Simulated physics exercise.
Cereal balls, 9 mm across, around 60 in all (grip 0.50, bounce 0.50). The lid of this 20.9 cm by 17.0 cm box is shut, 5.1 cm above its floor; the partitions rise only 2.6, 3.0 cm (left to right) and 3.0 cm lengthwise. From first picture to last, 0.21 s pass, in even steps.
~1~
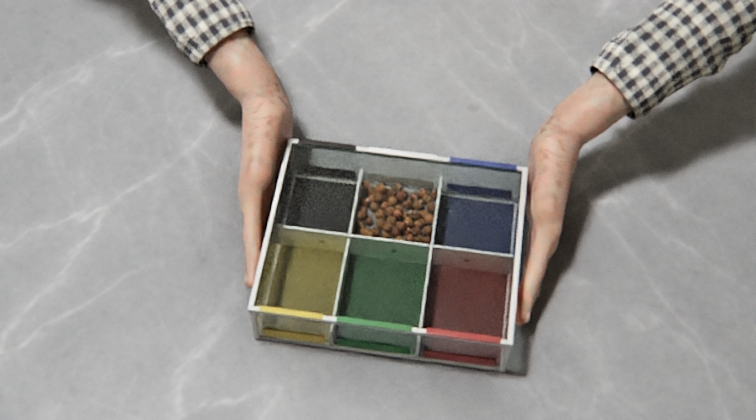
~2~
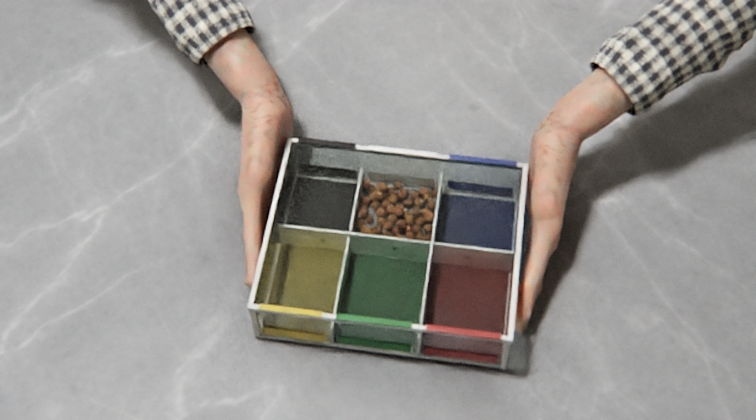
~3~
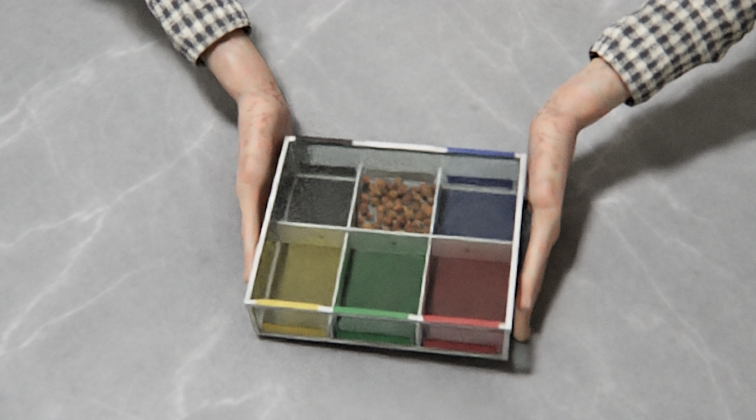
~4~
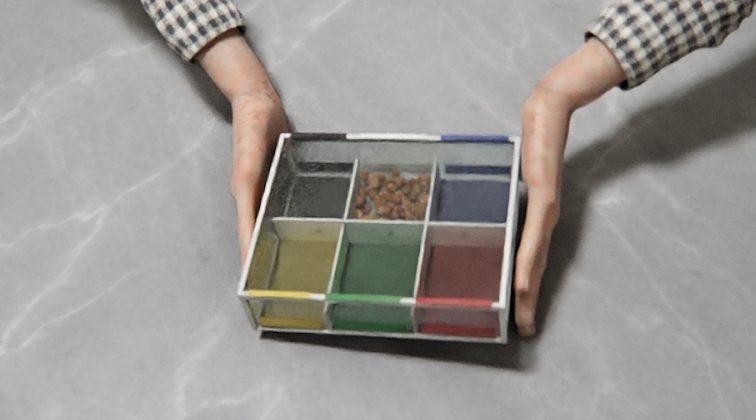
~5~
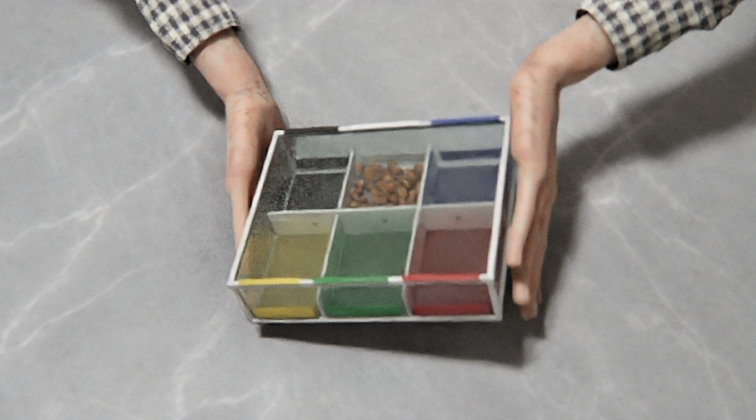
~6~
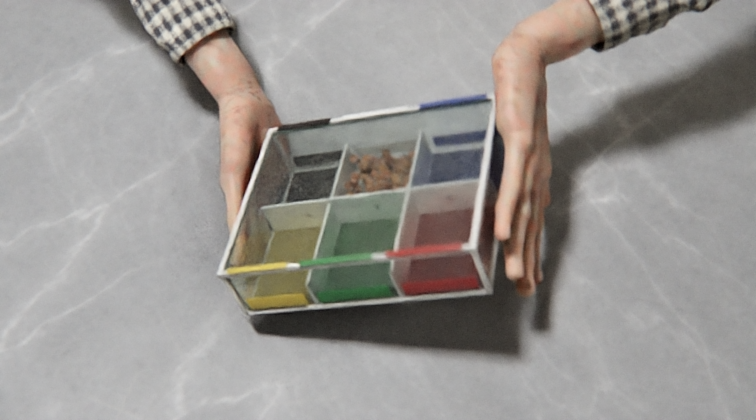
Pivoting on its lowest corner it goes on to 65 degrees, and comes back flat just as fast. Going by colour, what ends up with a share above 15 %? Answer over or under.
Red under, blue under, green under, yellow under, white over, black under.
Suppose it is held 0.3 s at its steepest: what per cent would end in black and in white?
Then: Black 5, white 95.
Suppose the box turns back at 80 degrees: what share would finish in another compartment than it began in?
About 25 per cent.
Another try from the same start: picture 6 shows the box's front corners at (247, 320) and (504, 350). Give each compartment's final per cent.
Red 0, blue 0, green 0, yellow 0, white 100, black 0.
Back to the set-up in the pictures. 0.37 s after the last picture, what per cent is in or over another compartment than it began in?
Some 5 per cent.
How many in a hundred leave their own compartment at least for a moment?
Roughly 5 per cent.
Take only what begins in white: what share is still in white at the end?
Some 100 per cent.
Then, 0.37 s after the last picture, tilt 63 degrees; white 95 %, black 5 %.
Then, 0.63 s after the last picture, tilt 23 degrees; white 95 %, black 5 %.
Then, 0.98 s after the last picture, tilt 0 degrees; white 95 %, black 5 %.
In the end, red 0 %, blue 0 %, green 0 %, yellow 0 %, white 95 %, black 5 %.
